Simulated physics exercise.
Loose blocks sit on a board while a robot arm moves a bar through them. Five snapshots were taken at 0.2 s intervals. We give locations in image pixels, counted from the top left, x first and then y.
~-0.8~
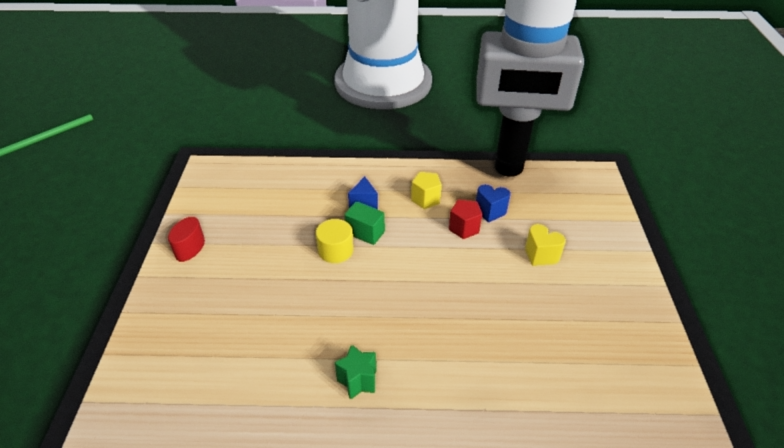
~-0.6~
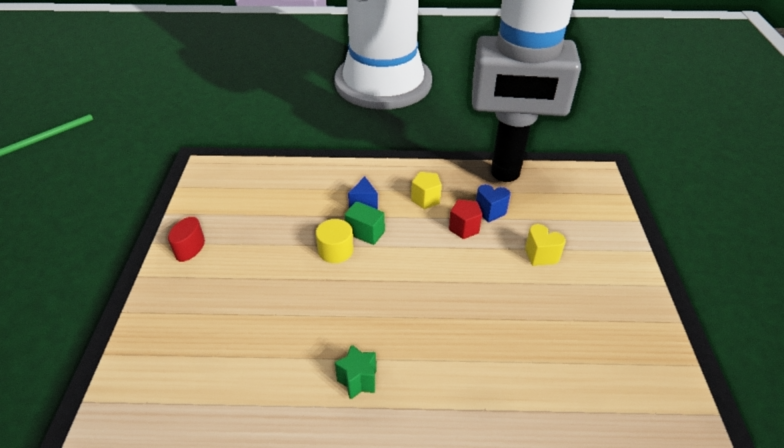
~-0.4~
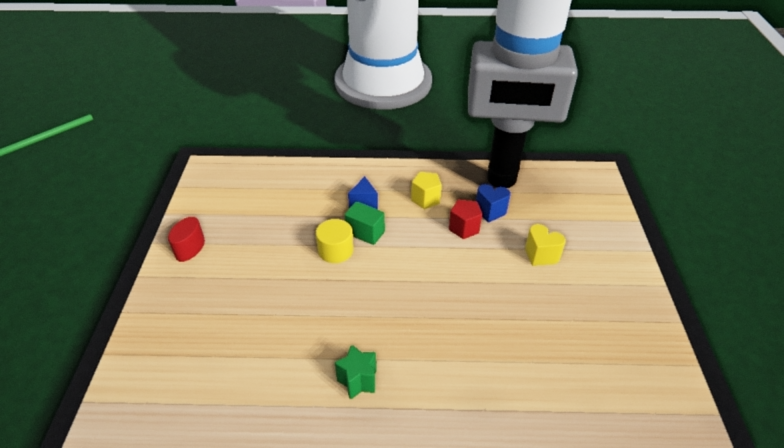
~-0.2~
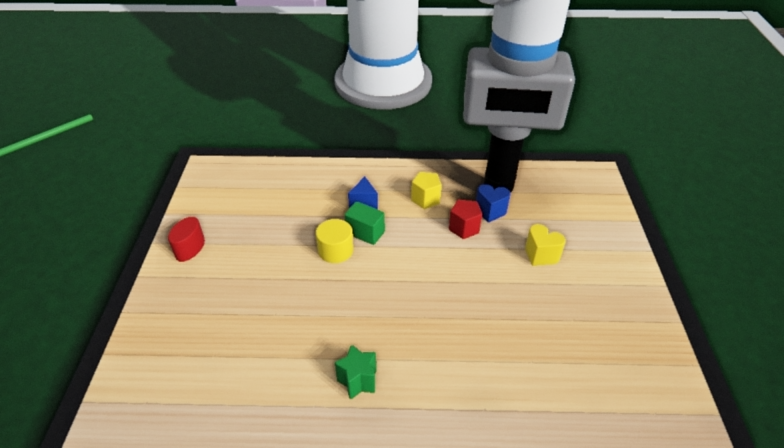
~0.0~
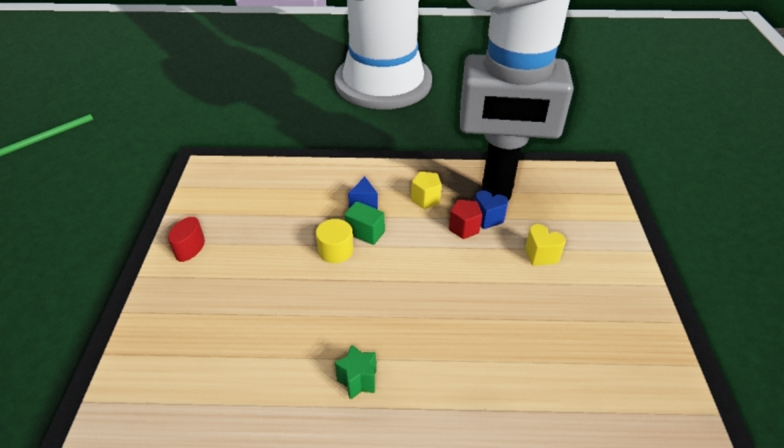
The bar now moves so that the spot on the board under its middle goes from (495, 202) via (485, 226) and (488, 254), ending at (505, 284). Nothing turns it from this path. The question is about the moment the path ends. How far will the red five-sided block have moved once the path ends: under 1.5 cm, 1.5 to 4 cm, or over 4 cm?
The answer is 1.5 to 4 cm.
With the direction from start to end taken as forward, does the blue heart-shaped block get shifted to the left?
It seems not.
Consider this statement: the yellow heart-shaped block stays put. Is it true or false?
True
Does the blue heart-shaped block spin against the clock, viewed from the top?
The answer is no.
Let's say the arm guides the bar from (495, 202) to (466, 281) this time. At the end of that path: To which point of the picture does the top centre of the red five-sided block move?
At the end it should sit near (446, 225).
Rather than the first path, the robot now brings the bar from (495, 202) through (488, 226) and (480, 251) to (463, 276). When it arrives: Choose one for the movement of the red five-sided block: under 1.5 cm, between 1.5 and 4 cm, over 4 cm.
By the end of the path, it will have gone between 1.5 and 4 cm.
What follows on the original path. One third of the way, bar (486, 220); red five-sided block (449, 221), turned 60° clockwise; blue heart-shaped block (481, 225).
Two thirds of the way, bar (489, 248); red five-sided block (448, 223), turned 80° clockwise; blue heart-shaped block (479, 254).
At the end, bar (507, 277); red five-sided block (448, 223), turned 80° clockwise; blue heart-shaped block (479, 269), turned 50° clockwise; yellow heart-shaped block in place.
